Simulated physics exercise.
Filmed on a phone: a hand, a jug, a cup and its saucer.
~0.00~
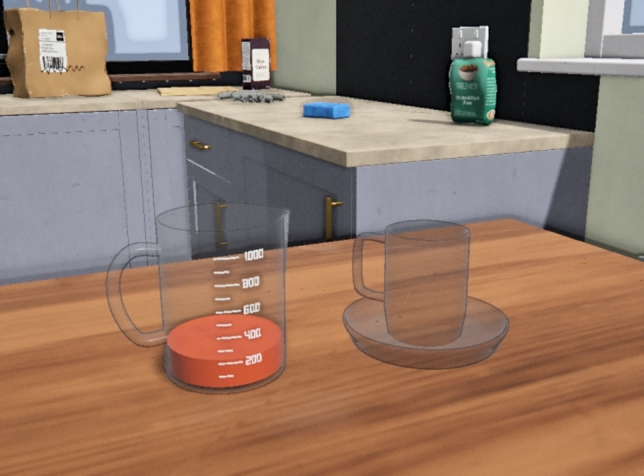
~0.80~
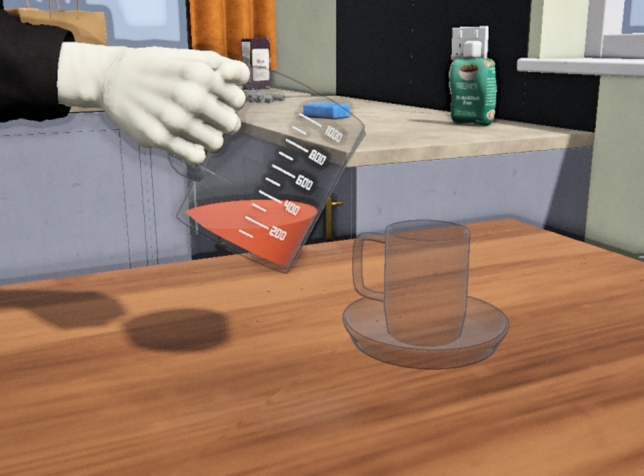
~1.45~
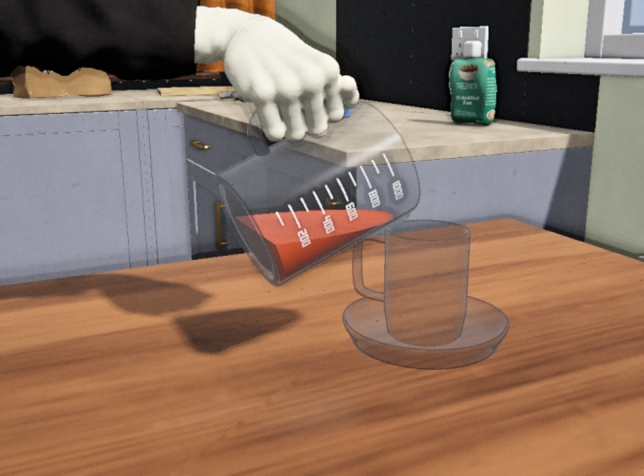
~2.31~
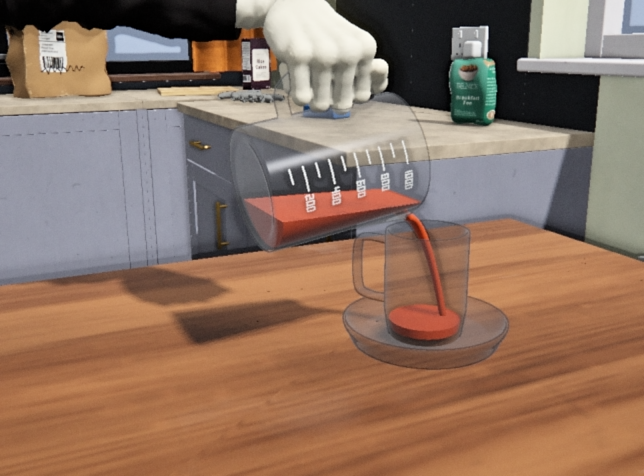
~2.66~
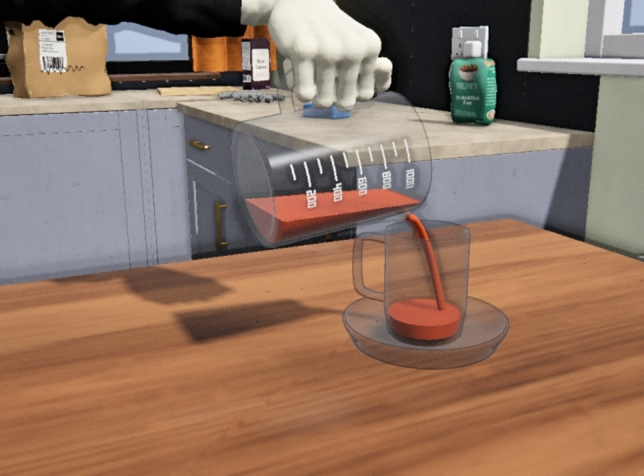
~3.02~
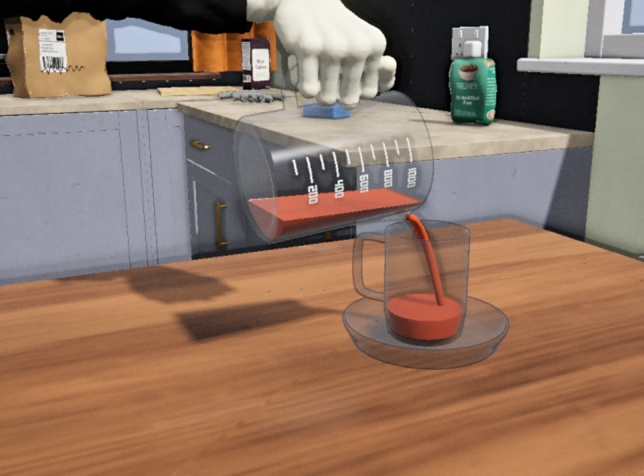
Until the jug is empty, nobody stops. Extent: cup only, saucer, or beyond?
Cup only.
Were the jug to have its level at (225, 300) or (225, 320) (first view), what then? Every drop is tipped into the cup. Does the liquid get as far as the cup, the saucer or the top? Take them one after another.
In that order: Saucer too, the cup holds it.
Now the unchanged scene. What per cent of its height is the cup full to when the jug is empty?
The level settles at around 45 per cent of the cup's height.
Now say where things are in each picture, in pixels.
At the start; jug (224, 290) about a quarter full; cup (426, 278) empty; saucer (472, 353) dry, in the first picture.
A hand has the jug; jug (273, 169) tipped 30° with all of its load; cup (426, 278) empty, in the second picture.
The jug is tipped; jug (320, 192) tipped 70° with all of its load; cup (426, 278) empty, in the third picture.
The stream is running; jug (331, 170) tipped 80° with nearly all of its load; cup nearly empty, surface at (425, 318), in the fourth picture.
The stream is running; jug (332, 167) tipped 80° with about three quarters of its load; cup (426, 278) nearly empty, in the fifth picture.
The stream is running; jug (334, 165) tipped 85° with about two thirds of its load; cup about a quarter full, surface at (425, 308); saucer (472, 353) dry, in the sixth picture.
Around 4.0 s, the cup is about a third full; the saucer is dry.
Around 4.8 s, the cup is about half full; the saucer is dry.
Around 6.2 s, the cup is about half full; the saucer is dry.
